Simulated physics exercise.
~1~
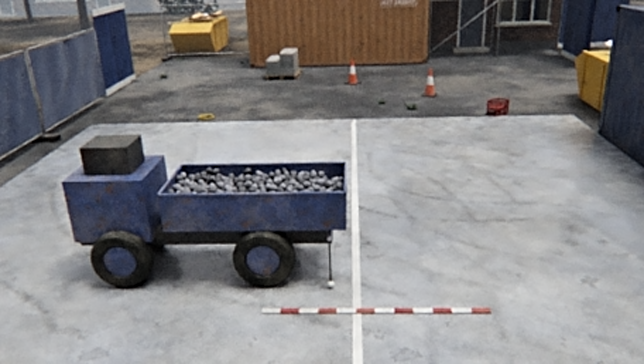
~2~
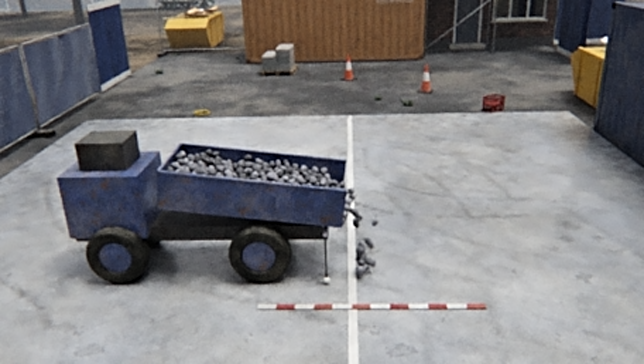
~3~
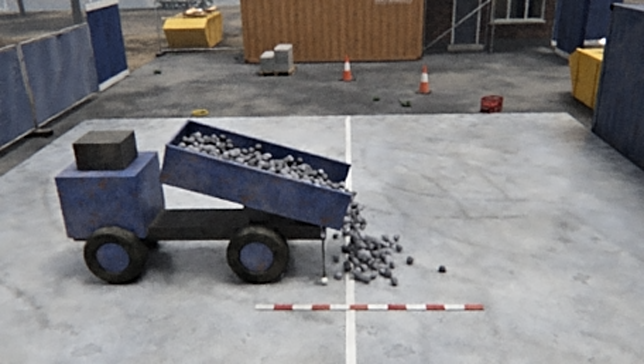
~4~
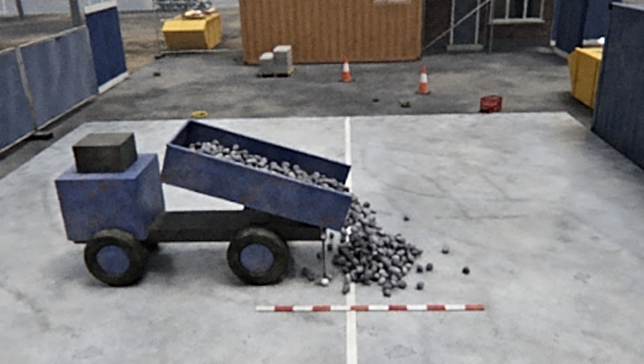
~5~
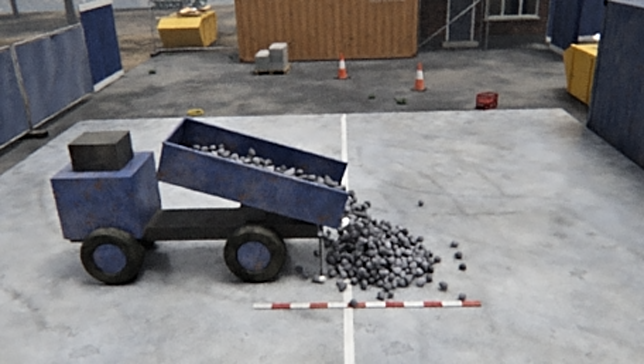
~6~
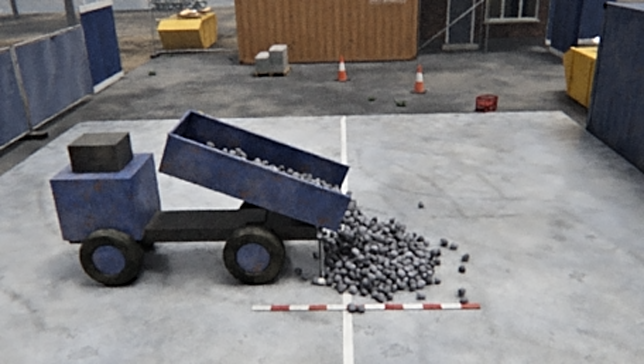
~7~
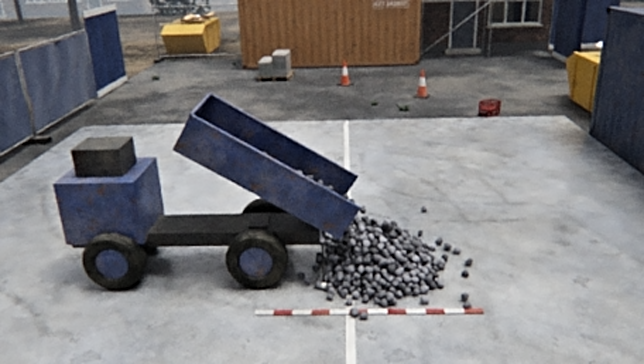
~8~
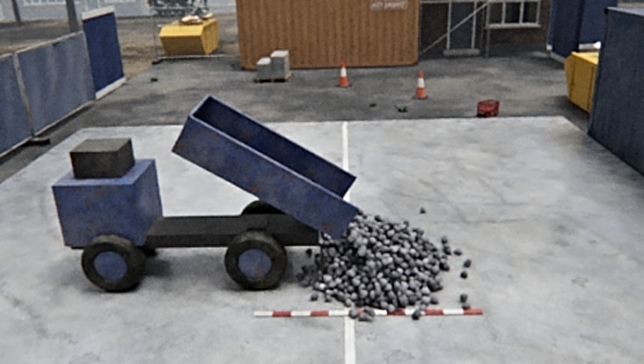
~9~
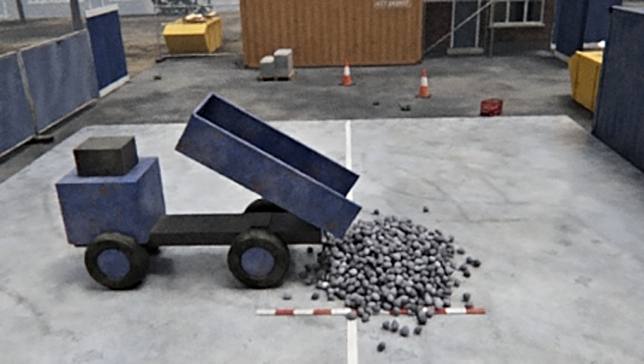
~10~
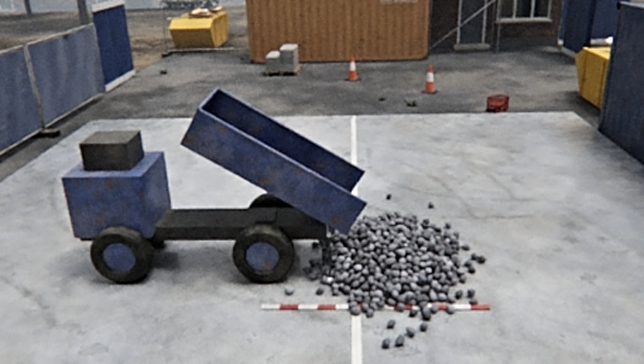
A blue tipper truck loaded with grey stones stands on pale, level ground in a yard, its tail close to a painted white line. The body begins to tilt, its front end rising, and the first stones drop from the open rear. It pauses at a shallow slope while more stones slide out and pile up across the line. Then the body tips more steeply, and the remaining load pours down, spreading the heap rightward and onto the red and white striped bar. Finally the raised body holds still, looking empty, with most of the stones heaped past the line.
